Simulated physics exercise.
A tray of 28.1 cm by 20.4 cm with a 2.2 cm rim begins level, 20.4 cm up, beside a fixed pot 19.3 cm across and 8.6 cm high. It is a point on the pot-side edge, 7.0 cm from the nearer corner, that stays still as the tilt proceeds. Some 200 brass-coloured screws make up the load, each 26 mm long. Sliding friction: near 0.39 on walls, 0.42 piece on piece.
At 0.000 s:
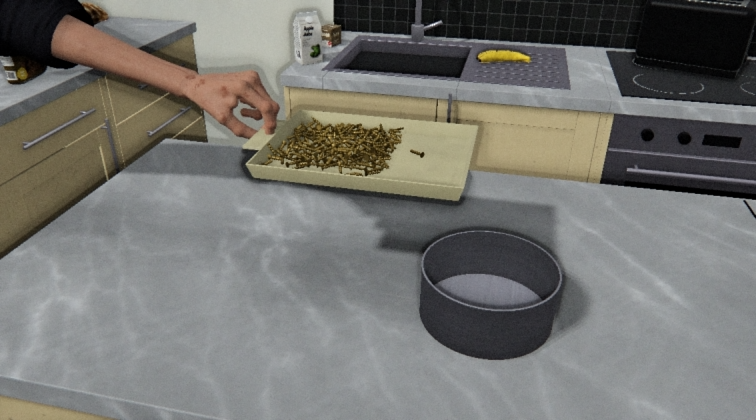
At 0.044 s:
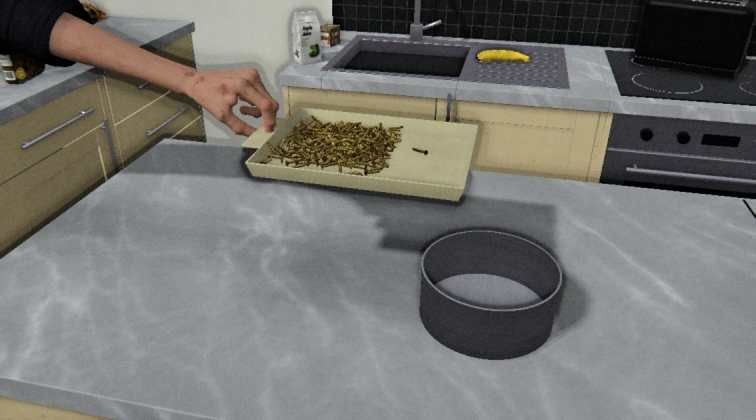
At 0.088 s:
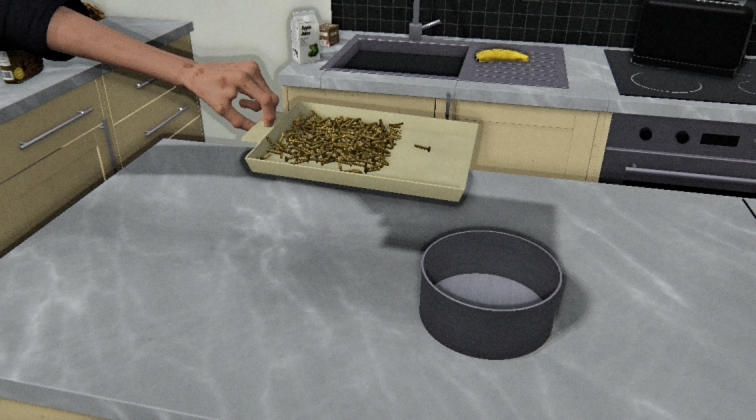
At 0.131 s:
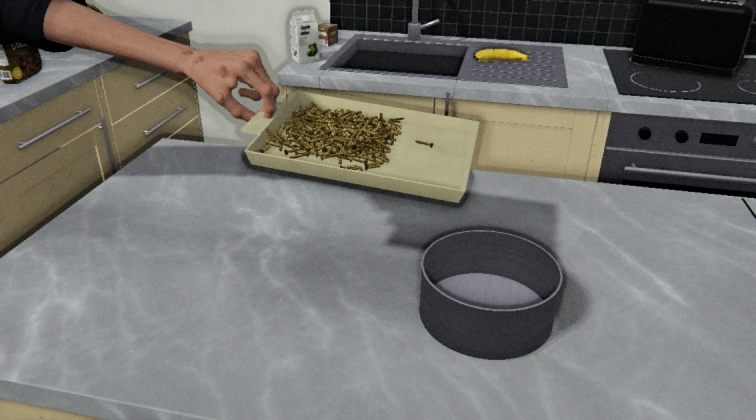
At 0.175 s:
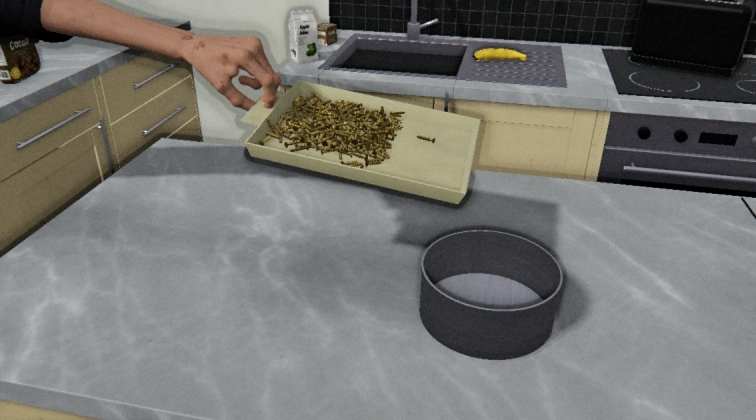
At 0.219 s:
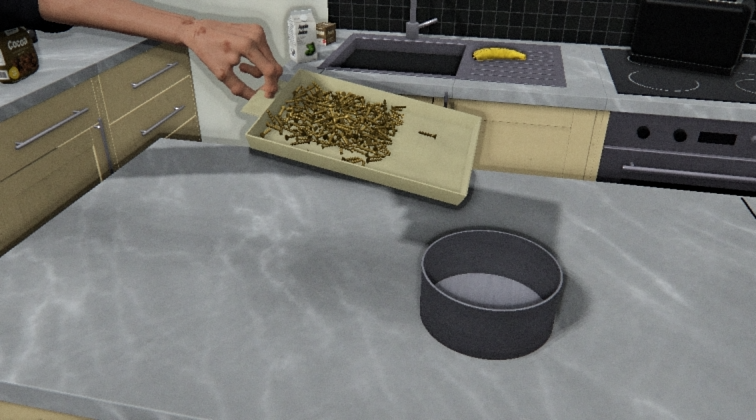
At first, a hand holds a shallow cream tray of small brass-coloured screws level above a grey marble counter, behind a dark round pot. Then the hand raises the left side, slightly and then more steeply, slanting the tray down to the right while the screws stay heaped toward the left.
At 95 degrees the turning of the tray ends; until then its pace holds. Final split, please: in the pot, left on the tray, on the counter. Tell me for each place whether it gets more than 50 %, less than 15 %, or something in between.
I expect pot: More than 50 %, tray: Less than 15 %, counter: Less than 15 %.
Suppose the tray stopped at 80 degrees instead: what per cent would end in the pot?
Estimate: Roughly 95 percent.
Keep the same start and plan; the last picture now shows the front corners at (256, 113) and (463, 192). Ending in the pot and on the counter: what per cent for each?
You'd end with pot at 95 and counter at 5.
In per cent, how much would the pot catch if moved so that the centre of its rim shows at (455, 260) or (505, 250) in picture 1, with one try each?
Close to 80 in a hundred, then close to 45 in a hundred.
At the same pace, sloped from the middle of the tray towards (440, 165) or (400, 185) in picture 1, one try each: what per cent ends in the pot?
55 and 80 %.
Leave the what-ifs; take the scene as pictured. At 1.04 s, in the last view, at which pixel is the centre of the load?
Around (476, 284).
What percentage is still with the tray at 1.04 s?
About 35 per cent.
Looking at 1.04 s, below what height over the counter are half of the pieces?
Some 8 cm.
After 0.71 s, tilt 52 degrees; the tray holds 100 %, the pot 0 %.
Then, at 1.04 s, tilt 78 degrees; the tray holds 35 %, the pot 50 %.
Then, at 1.47 s, tilt 95 degrees; the tray holds 0 %, the pot 100 %.
By 1.9 s all is still; pot 100 %, tray 0 %, counter 0 %.
